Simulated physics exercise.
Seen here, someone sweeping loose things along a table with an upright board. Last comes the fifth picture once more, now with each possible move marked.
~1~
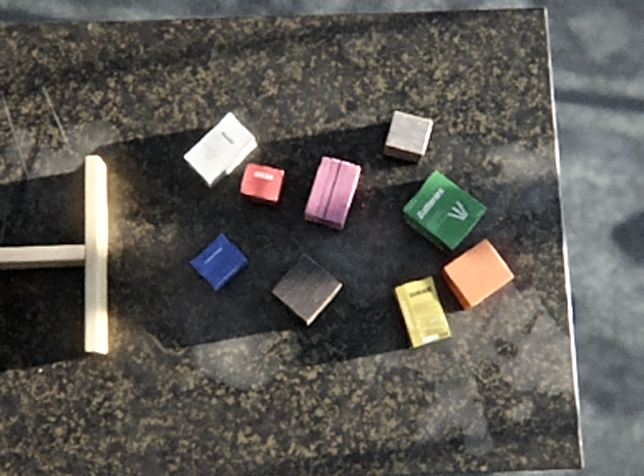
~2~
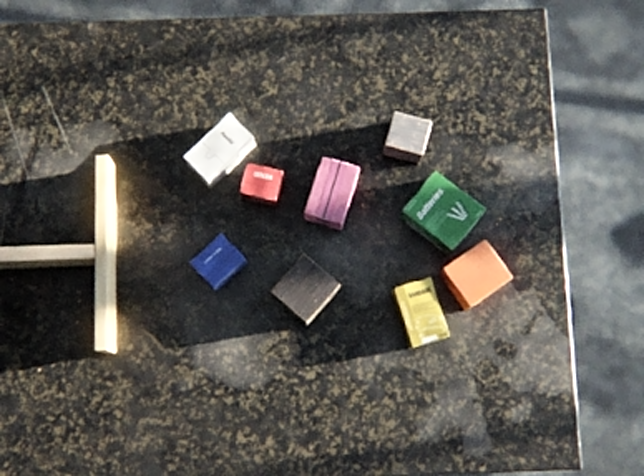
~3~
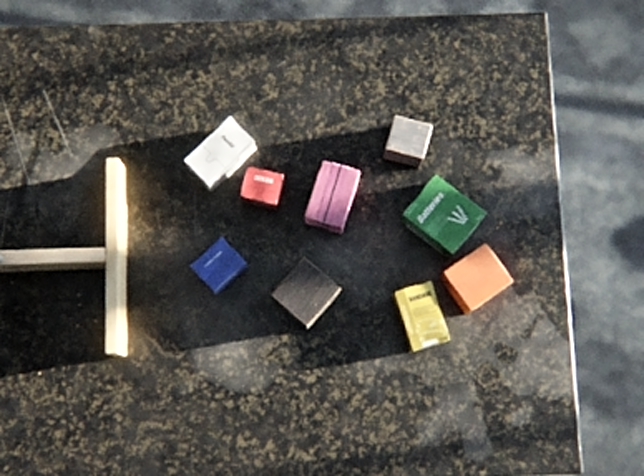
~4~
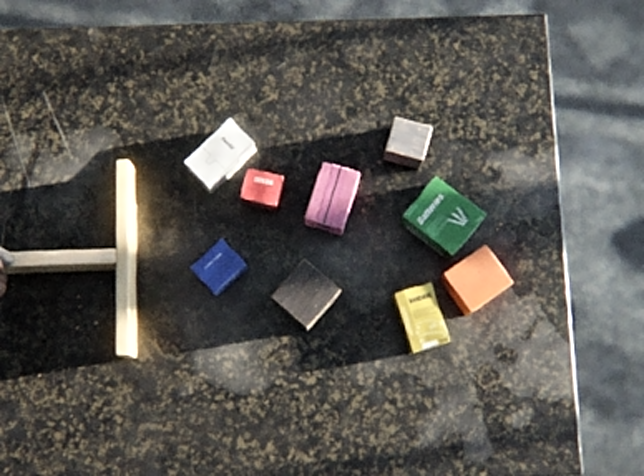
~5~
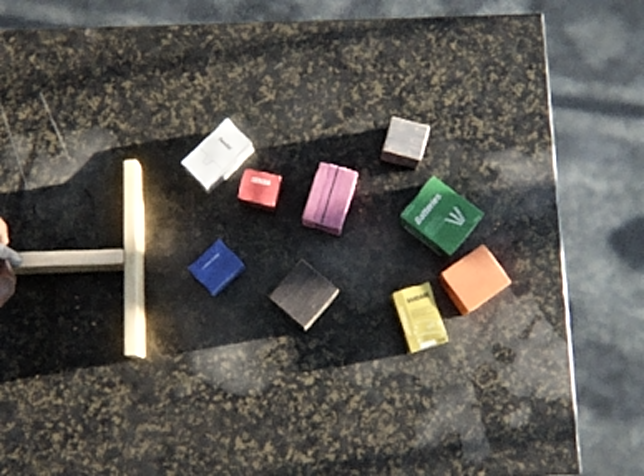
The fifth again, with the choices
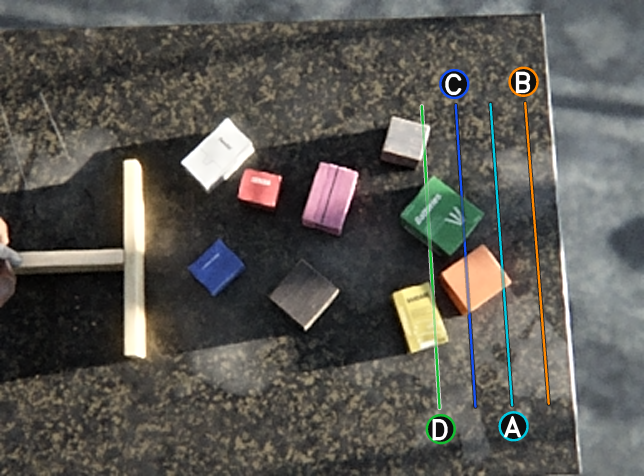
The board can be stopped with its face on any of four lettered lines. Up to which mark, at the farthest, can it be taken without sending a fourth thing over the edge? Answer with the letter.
Up to line A.
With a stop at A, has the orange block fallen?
Yes.
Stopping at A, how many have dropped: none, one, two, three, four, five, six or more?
In all, three.
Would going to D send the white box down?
No.
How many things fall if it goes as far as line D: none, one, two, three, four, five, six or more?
In all, none.
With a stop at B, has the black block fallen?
Yes.
On the marked copy, A at (501, 250); B at (537, 249); C at (465, 252); D at (430, 253).
Following A. Soon after the start, board (265, 251); white box (283, 137); black block (322, 302).
Later, board (399, 246); orange block (521, 284); green box (515, 218).
In the end, board (503, 243); green box over the edge; orange block over the edge; three fallen.
As for the rest, B drops five; C is within the limit but short; D is within the limit but short.
